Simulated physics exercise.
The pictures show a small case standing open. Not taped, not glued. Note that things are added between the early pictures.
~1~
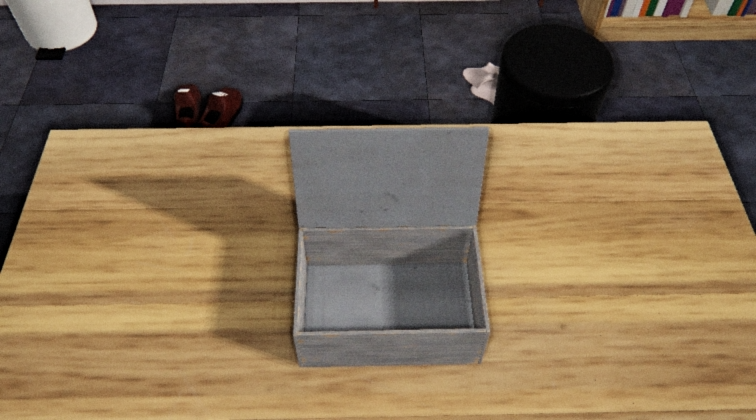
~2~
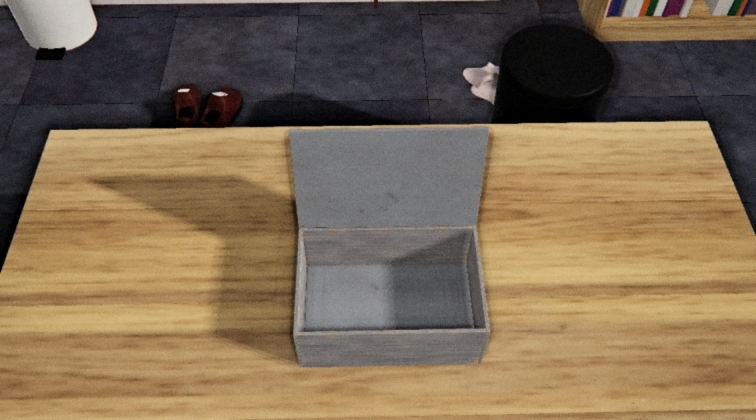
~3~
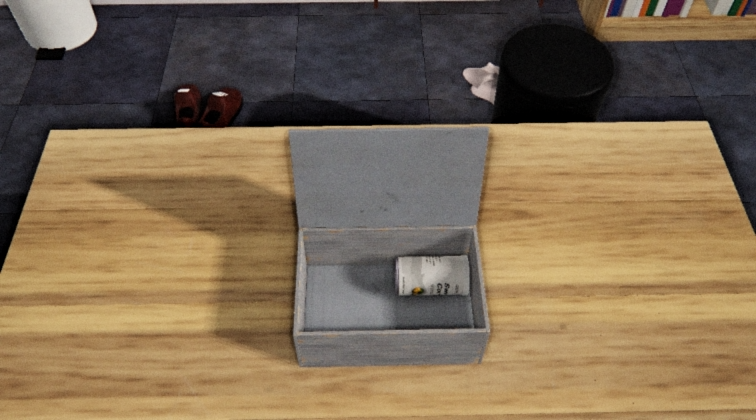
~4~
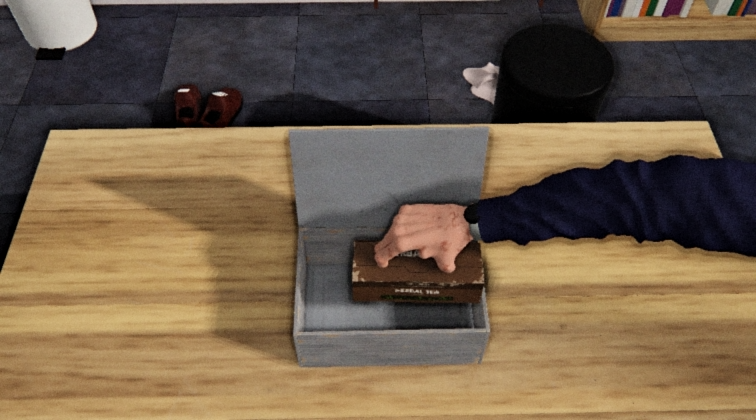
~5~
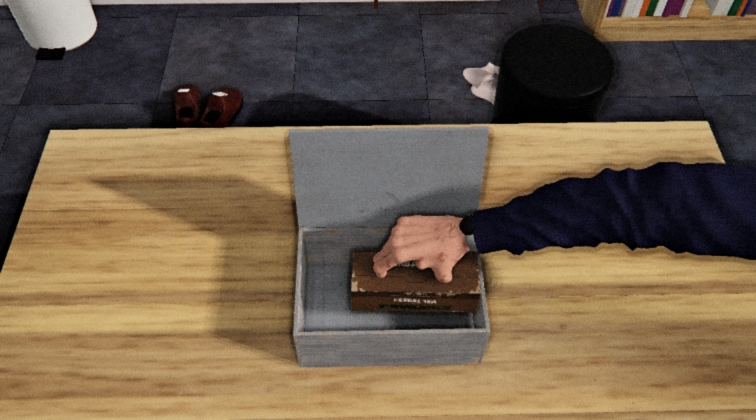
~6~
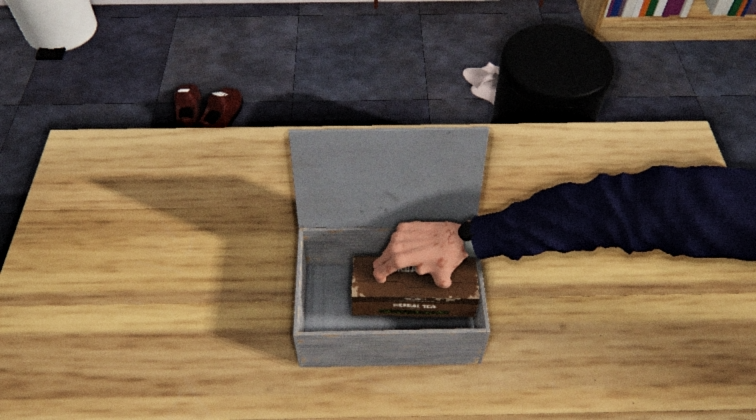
To begin with, a small grey case stands open and empty on a wooden table, and then a white tin appears inside it on the right. Next, a dark-sleeved arm reaches in from the right, holding a brown carton over the tin's spot, and lowers it slightly into the case, the hand still gripping it.
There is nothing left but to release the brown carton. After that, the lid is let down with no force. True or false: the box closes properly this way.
True.
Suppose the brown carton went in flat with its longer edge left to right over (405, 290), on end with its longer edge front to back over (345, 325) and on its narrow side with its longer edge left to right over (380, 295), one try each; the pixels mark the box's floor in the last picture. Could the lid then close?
Try one: The lid comes all the way down; try two: It remains open; try three: It comes all the way down.
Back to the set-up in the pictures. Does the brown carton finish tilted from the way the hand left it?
At the finish it holds its orientation.
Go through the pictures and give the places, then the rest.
In the first frame, the last thing is not in view yet.
In the second frame, the last thing is not in view yet.
In the third frame, the last thing is not in view yet; white tin (431, 276).
In the fourth frame, on its way; brown carton (417, 272).
In the fifth frame, on its way; brown carton (415, 282).
In the sixth frame, put in, still held; brown carton (414, 287).
Then, 1.10 s on from there, lid starting down; brown carton shifted a little near (408, 311).
Then, 1.80 s on from there, lid 36° above the rim; brown carton shifted a little near (408, 311).
In the end, lid shut; moved from the start, brown carton; white tin unmoved. At the end, from the last picture's camera, brown carton near (408, 311).
